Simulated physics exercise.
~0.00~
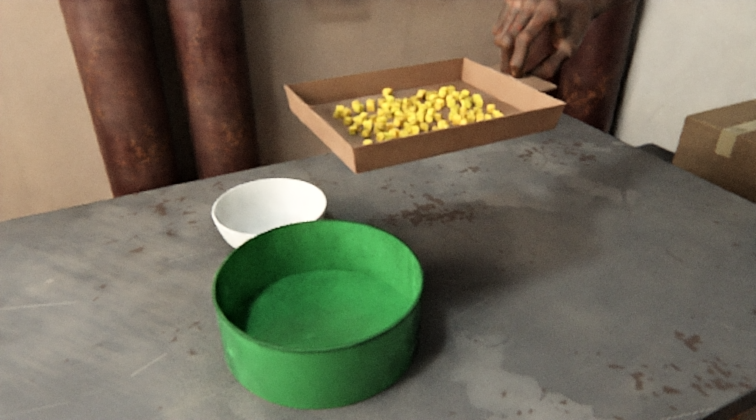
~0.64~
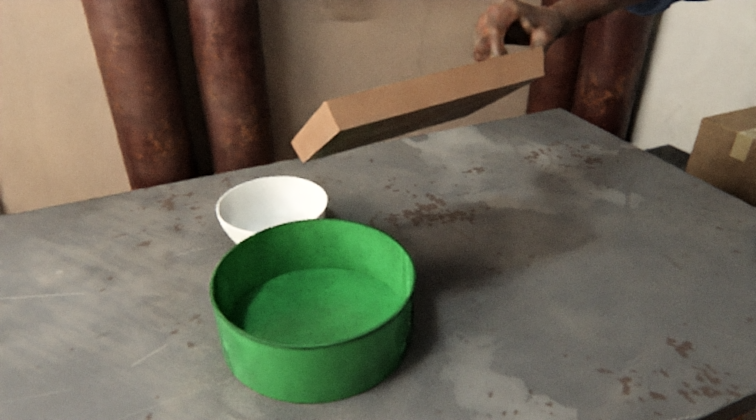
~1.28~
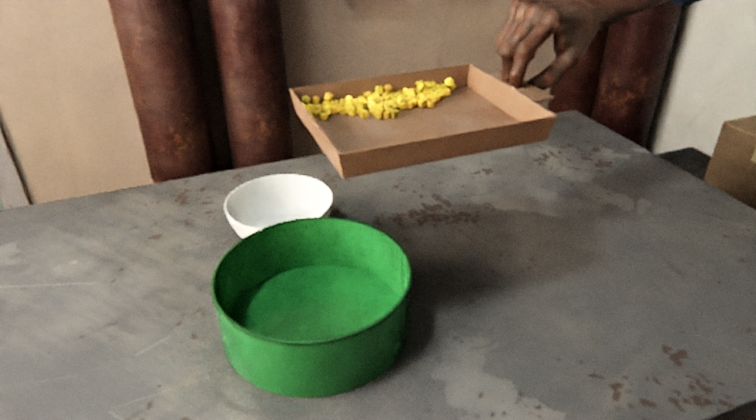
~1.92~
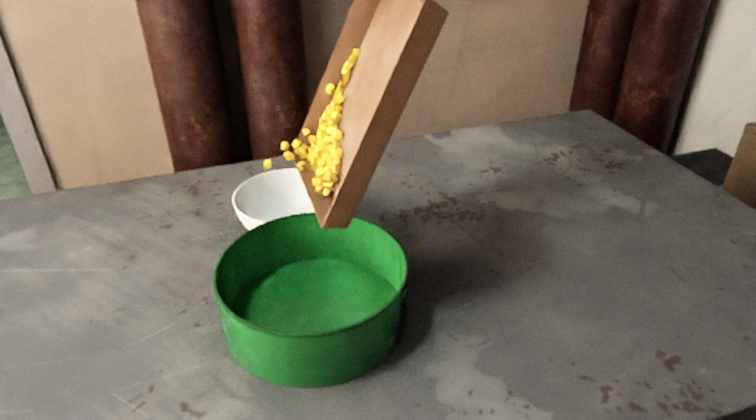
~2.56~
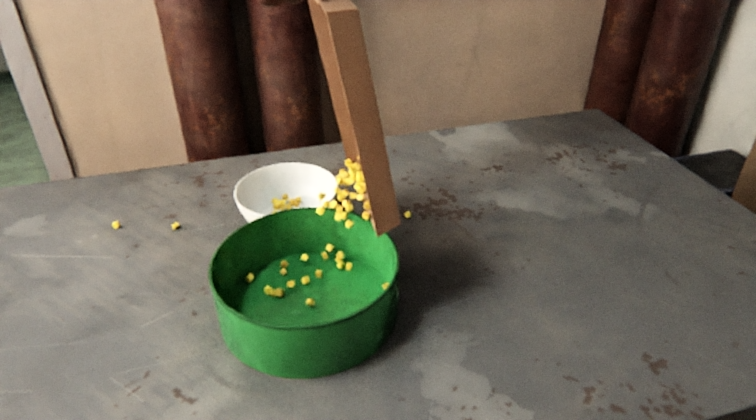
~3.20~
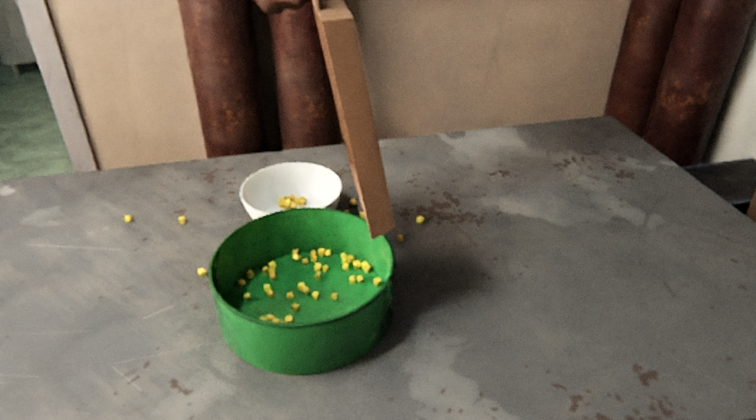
A shallow tray of small yellow cubes, held by a hand at its right side, hovers above a gray table with a green pot and a white bowl. It tips partway, low side to the left, then swings back toward level with the cubes still inside, gathered along its far side. The tray then shifts left and tilts steeply, and the cubes slide down and begin spilling over its lower edge. They tumble into the pot and bowl while others scatter across the table. Finally the tray stays upended, with about half the cubes in the pot, a few in the bowl and many outside.
